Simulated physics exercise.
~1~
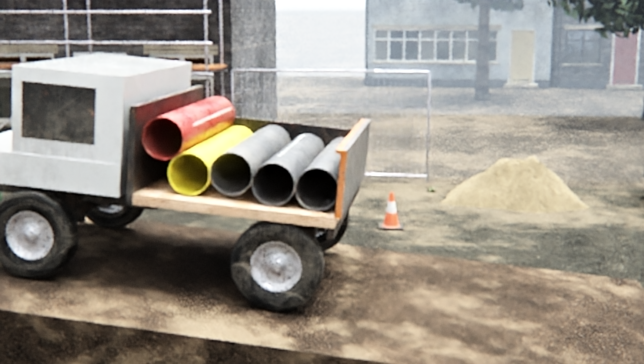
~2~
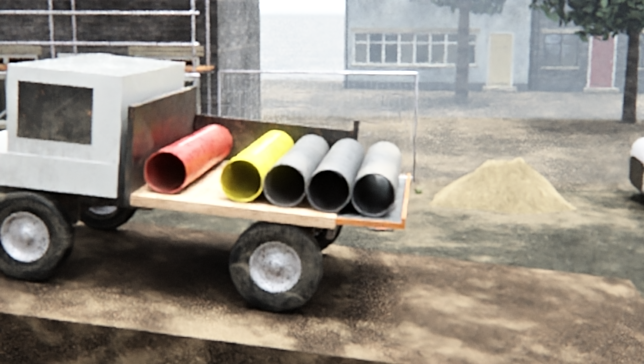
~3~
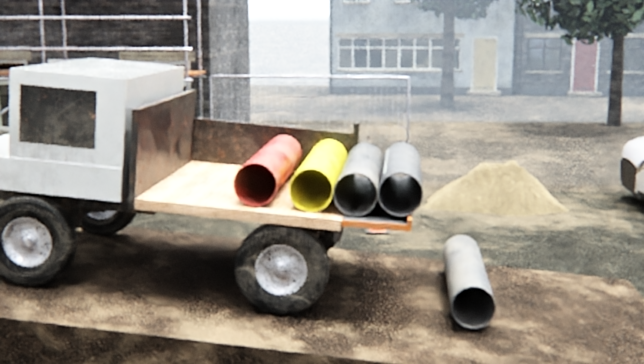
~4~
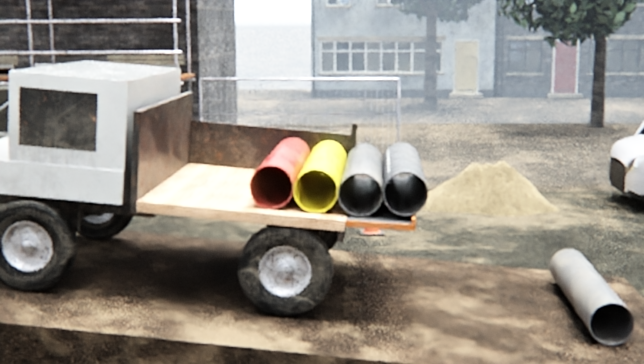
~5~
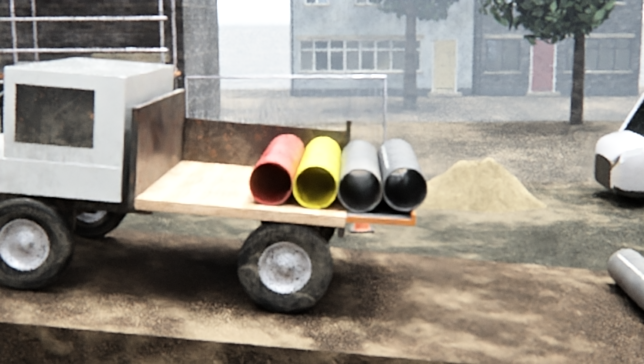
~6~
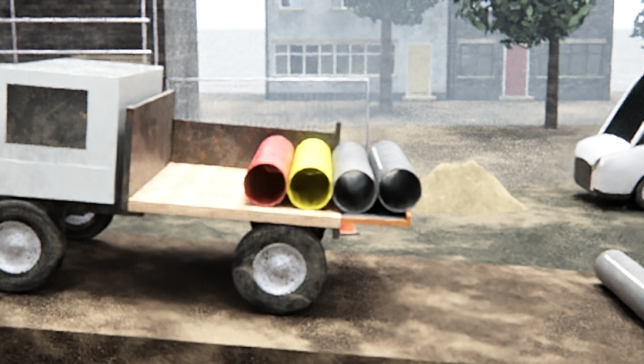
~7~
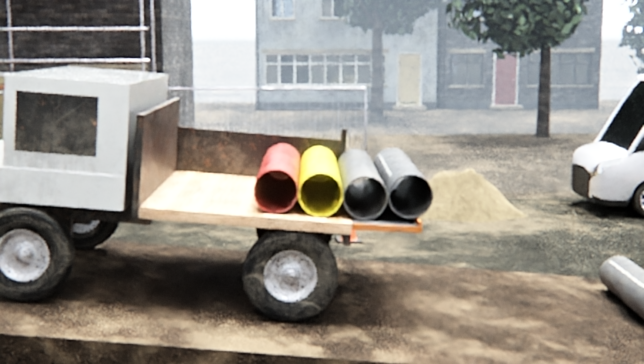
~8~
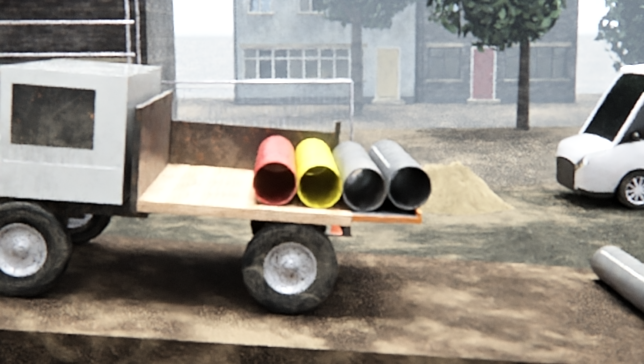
On a dirt slope, a truck's tailgate drops and one grey pipe rolls out, four staying.
